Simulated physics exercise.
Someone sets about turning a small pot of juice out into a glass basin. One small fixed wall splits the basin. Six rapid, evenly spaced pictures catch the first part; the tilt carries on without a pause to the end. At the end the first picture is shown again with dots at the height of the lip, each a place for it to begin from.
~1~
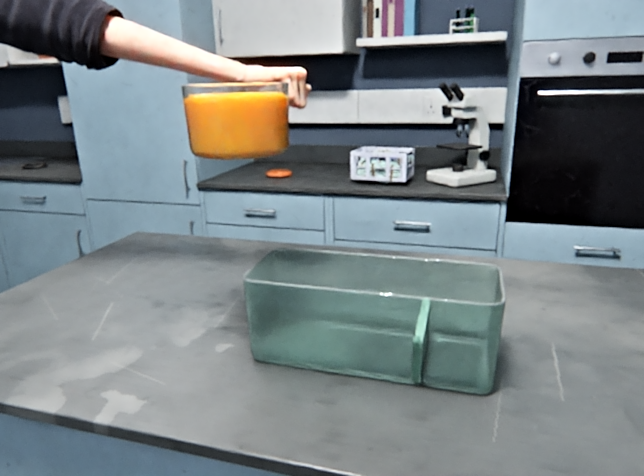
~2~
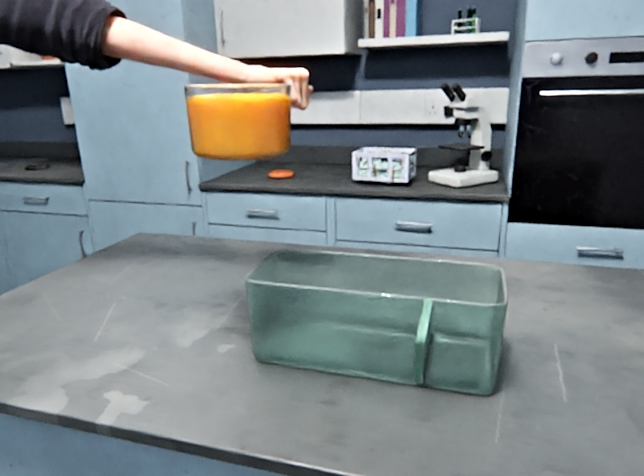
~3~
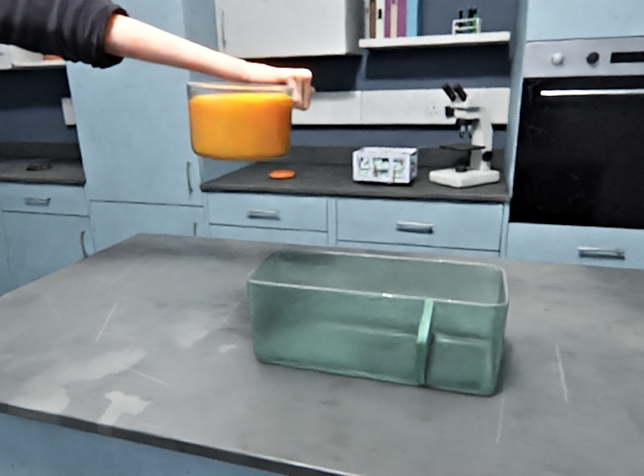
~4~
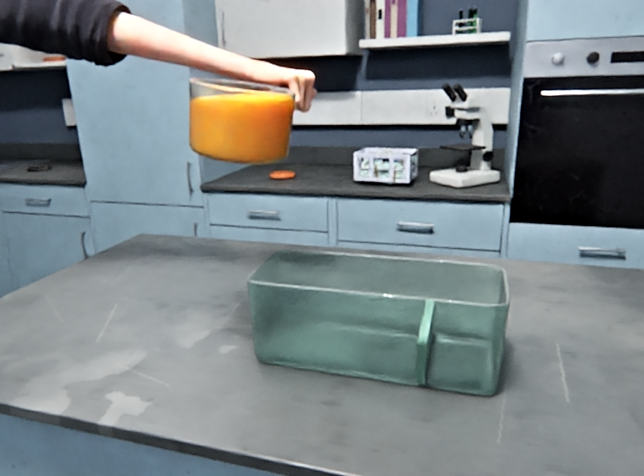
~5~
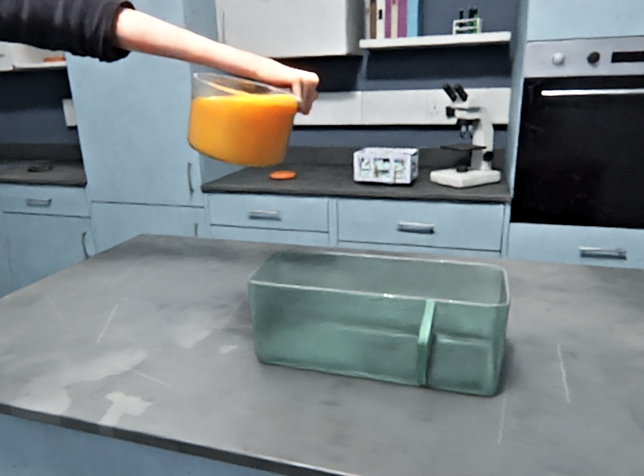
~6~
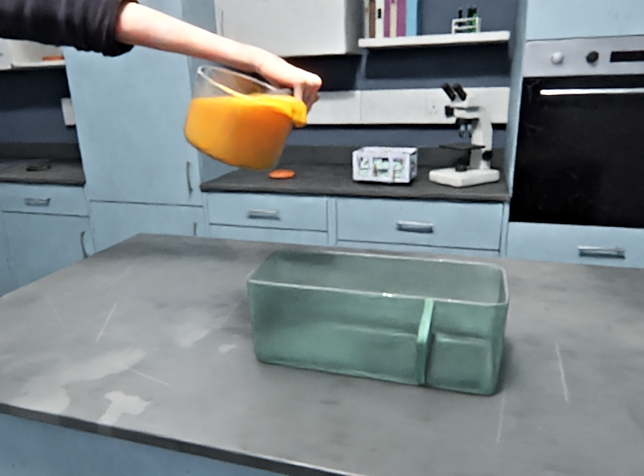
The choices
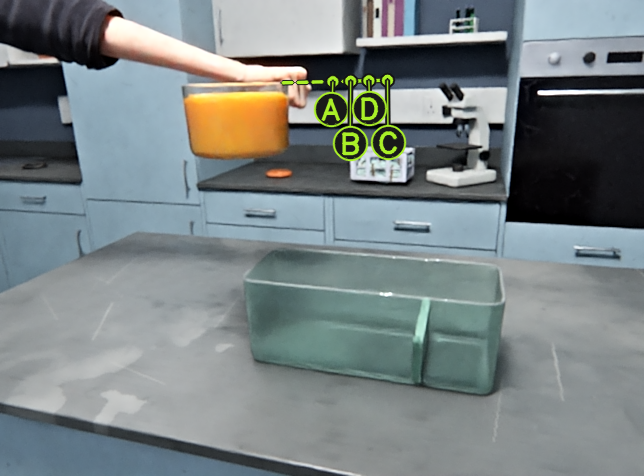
In this clip, a hand holds a clear pot of orange juice above a greenish glass basin on a grey counter, then gradually tilts it to the right until juice comes over the lip.
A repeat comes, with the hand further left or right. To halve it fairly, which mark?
B beats the others.
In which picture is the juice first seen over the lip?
In picture 6.
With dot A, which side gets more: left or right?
The left one.
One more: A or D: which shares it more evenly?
Dot D.
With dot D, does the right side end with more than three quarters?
No, it does not.
On the marked copy, A at (332, 81); B at (350, 81); C at (387, 80); D at (368, 80).
For dot A, about 75 % ends left of the wall and 23 % right of it.
For dot B, about 48 % ends left of the wall and 51 % right of it.
For dot C, about 33 % ends left of the wall and 66 % right of it.
For dot D, about 33 % ends left of the wall and 66 % right of it.
